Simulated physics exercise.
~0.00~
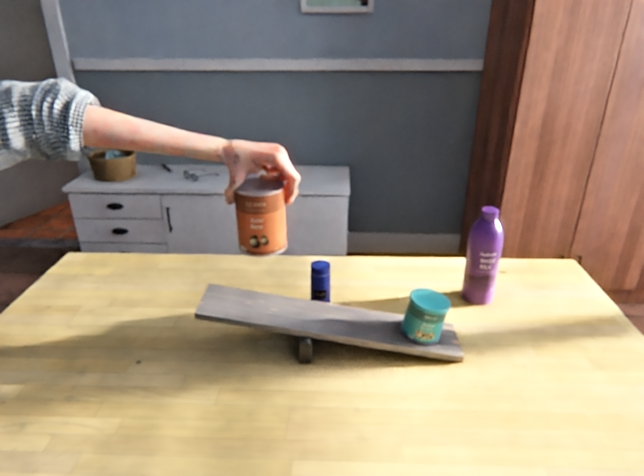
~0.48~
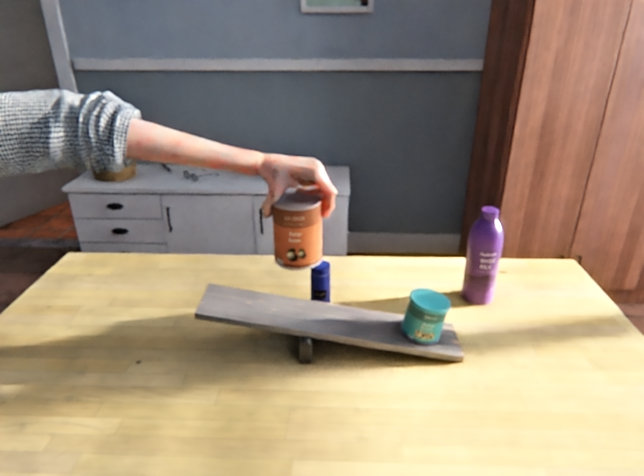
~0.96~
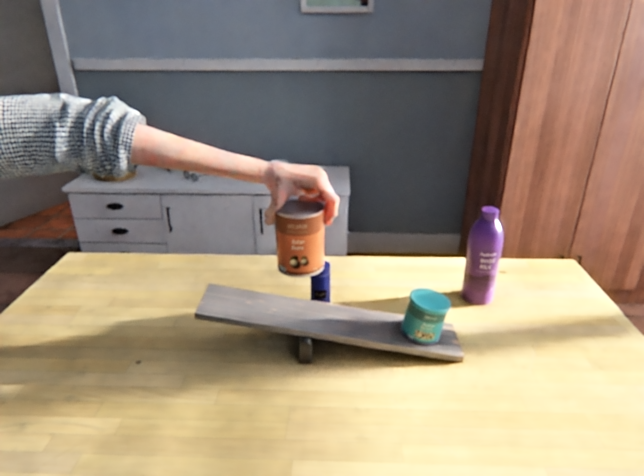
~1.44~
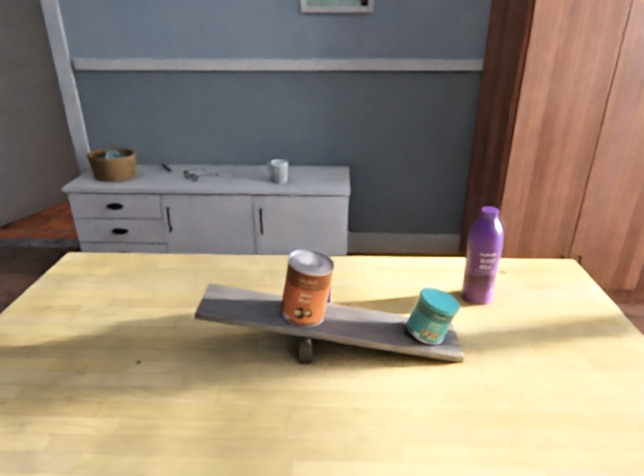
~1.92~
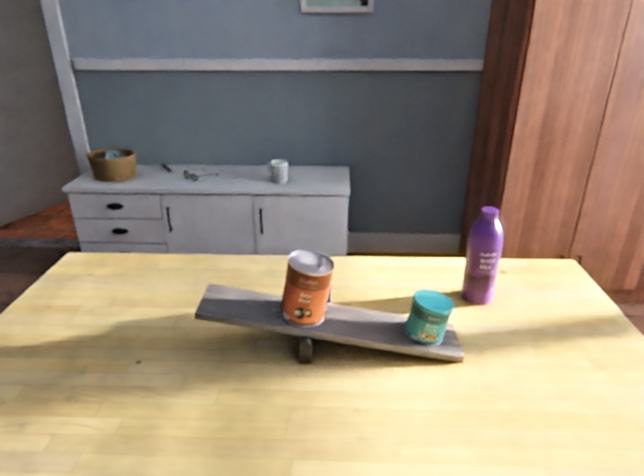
On a wooden table in a room, a hand lowered an orange tin onto the middle of a tilted grey plank holding a turquoise tin, then let go and withdrew; the tin rested there, leaning slightly, and the plank's right end stayed down.
